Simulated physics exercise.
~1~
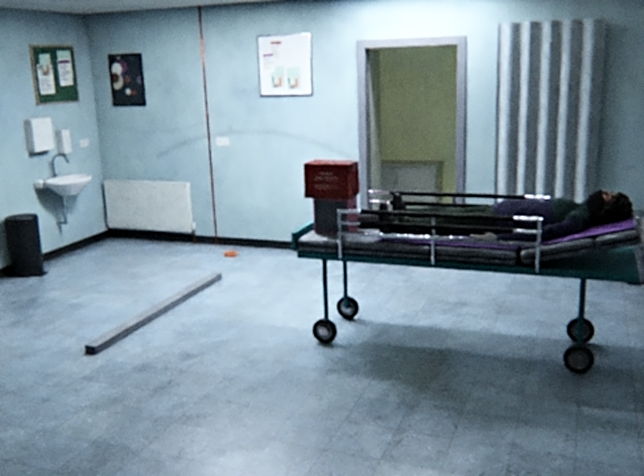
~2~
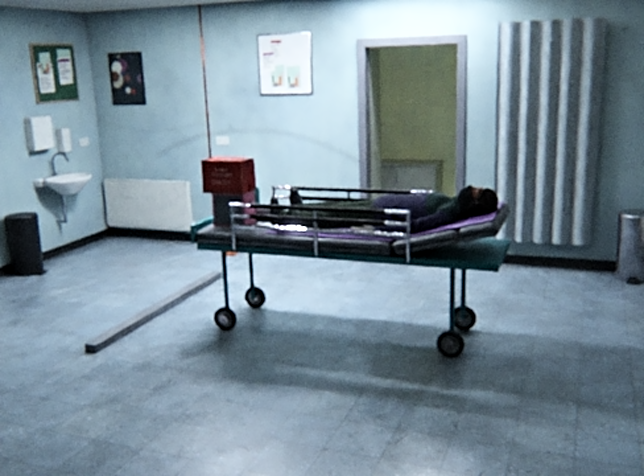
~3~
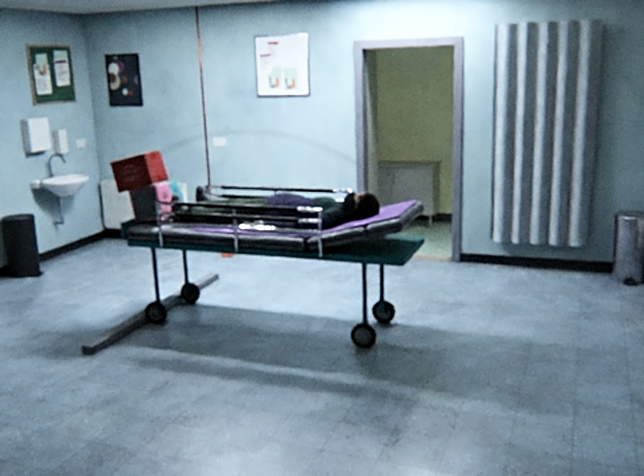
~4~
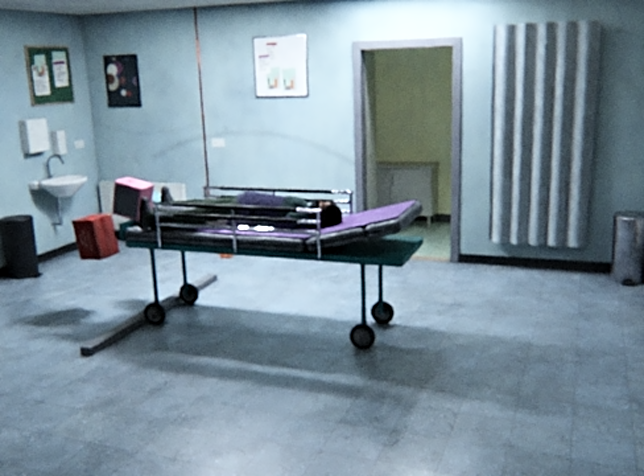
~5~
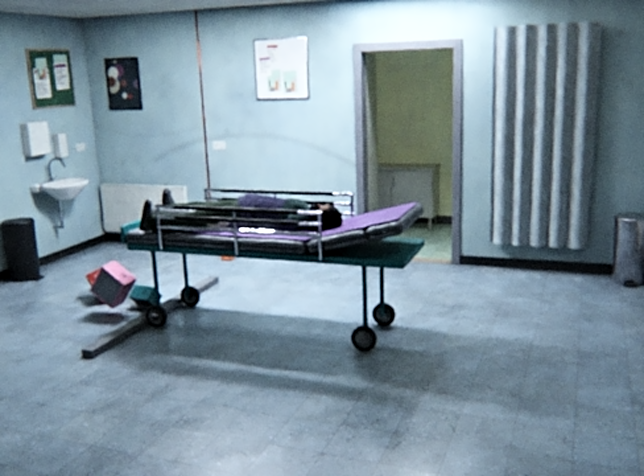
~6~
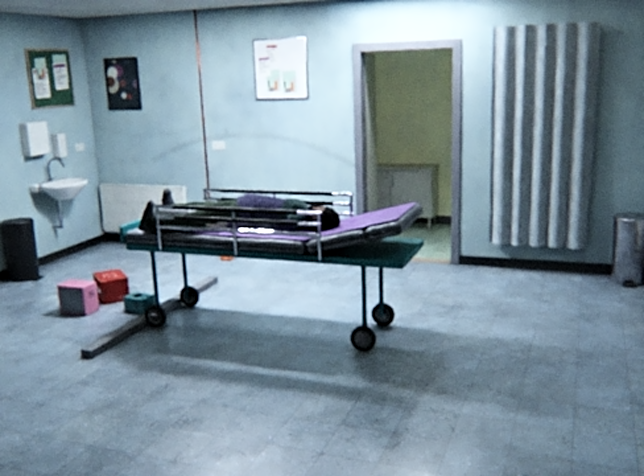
A person on a wheeled stretcher rolls left, stops at a sill, and three items fall off.
